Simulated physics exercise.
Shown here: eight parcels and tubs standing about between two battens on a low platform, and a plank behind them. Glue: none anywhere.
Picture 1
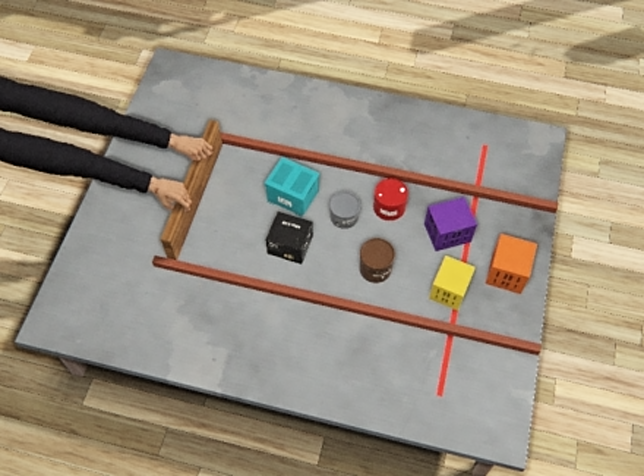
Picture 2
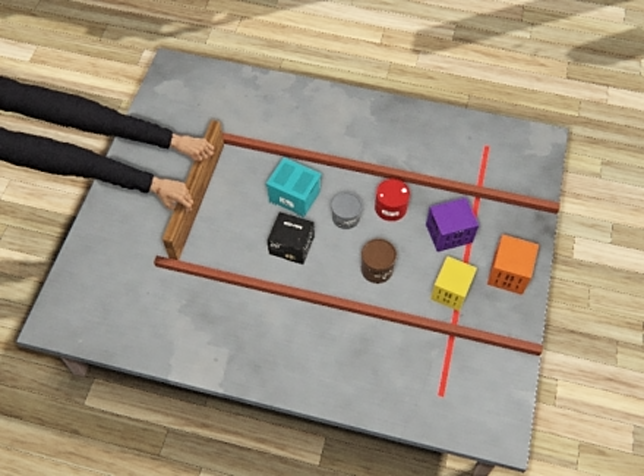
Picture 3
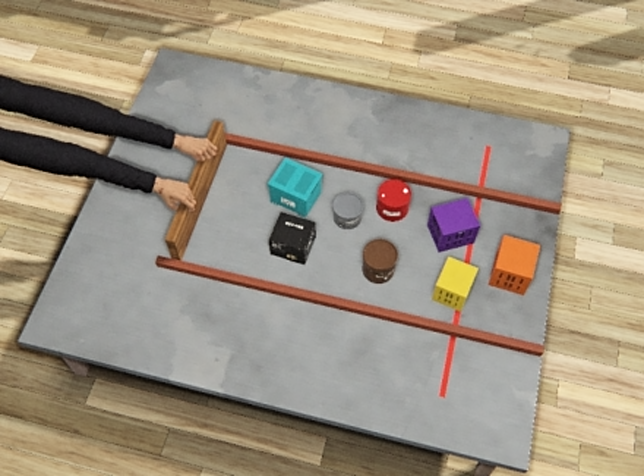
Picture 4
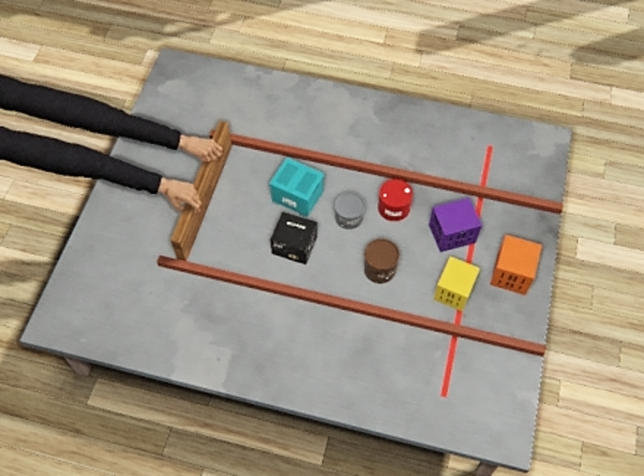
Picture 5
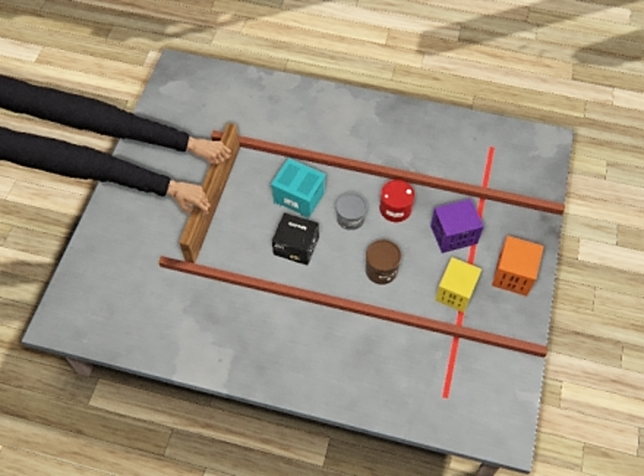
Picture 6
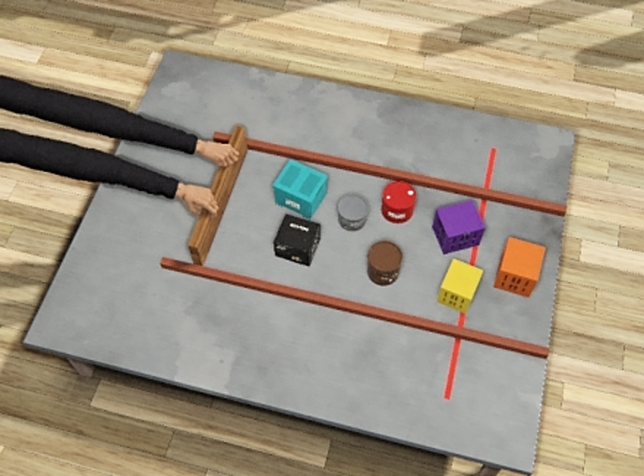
Two hands slid a wooden plank a little to the right between two battens on a grey platform, while the eight colourful crates and tubs ahead of it stayed untouched and barely shifted in view.
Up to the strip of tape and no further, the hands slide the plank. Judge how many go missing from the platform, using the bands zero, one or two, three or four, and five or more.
My judgement: One or two go missing.
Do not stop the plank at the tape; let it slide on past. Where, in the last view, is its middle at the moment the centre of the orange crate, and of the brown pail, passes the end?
First near (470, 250), second near (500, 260).
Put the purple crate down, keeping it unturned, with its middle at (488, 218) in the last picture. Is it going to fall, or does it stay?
Observed: The purple crate does not remain.
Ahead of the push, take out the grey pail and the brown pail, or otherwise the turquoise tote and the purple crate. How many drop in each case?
Count of fallen: 1 / 0.
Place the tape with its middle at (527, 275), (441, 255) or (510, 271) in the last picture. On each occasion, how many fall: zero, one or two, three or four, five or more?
At least five, no fall at all, five or more.
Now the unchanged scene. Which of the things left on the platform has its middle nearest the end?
The one is the yellow crate.
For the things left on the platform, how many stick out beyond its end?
Answer: 2.
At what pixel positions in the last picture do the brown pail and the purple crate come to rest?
In the last picture the first middle sits at (527, 297) and the other at (551, 247).
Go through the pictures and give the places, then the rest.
In the first frame, orange crate (511, 264); yellow crate (452, 283); purple crate (450, 225); plank (194, 189); tape (465, 259).
In the second frame, yellow crate (453, 284); turquoise tote (294, 188).
In the third frame, purple crate (453, 225); grey pail (348, 211).
In the fourth frame, orange crate (516, 265); plank (203, 190).
In the fifth frame, yellow crate (458, 285); black box (296, 239).
In the sixth frame, orange crate (519, 268); yellow crate (460, 286); purple crate (458, 227); plank (220, 195); tape (473, 262).
Soon after, none off yet; orange crate at rest near (519, 268); yellow crate at rest near (460, 286); purple crate at rest near (458, 227).
After that, none off yet; orange crate displaced a little near (526, 273); yellow crate displaced about its own width near (504, 302); purple crate displaced about its own width near (503, 238).
In the end, the number that fall off is one or two; gone, orange crate.
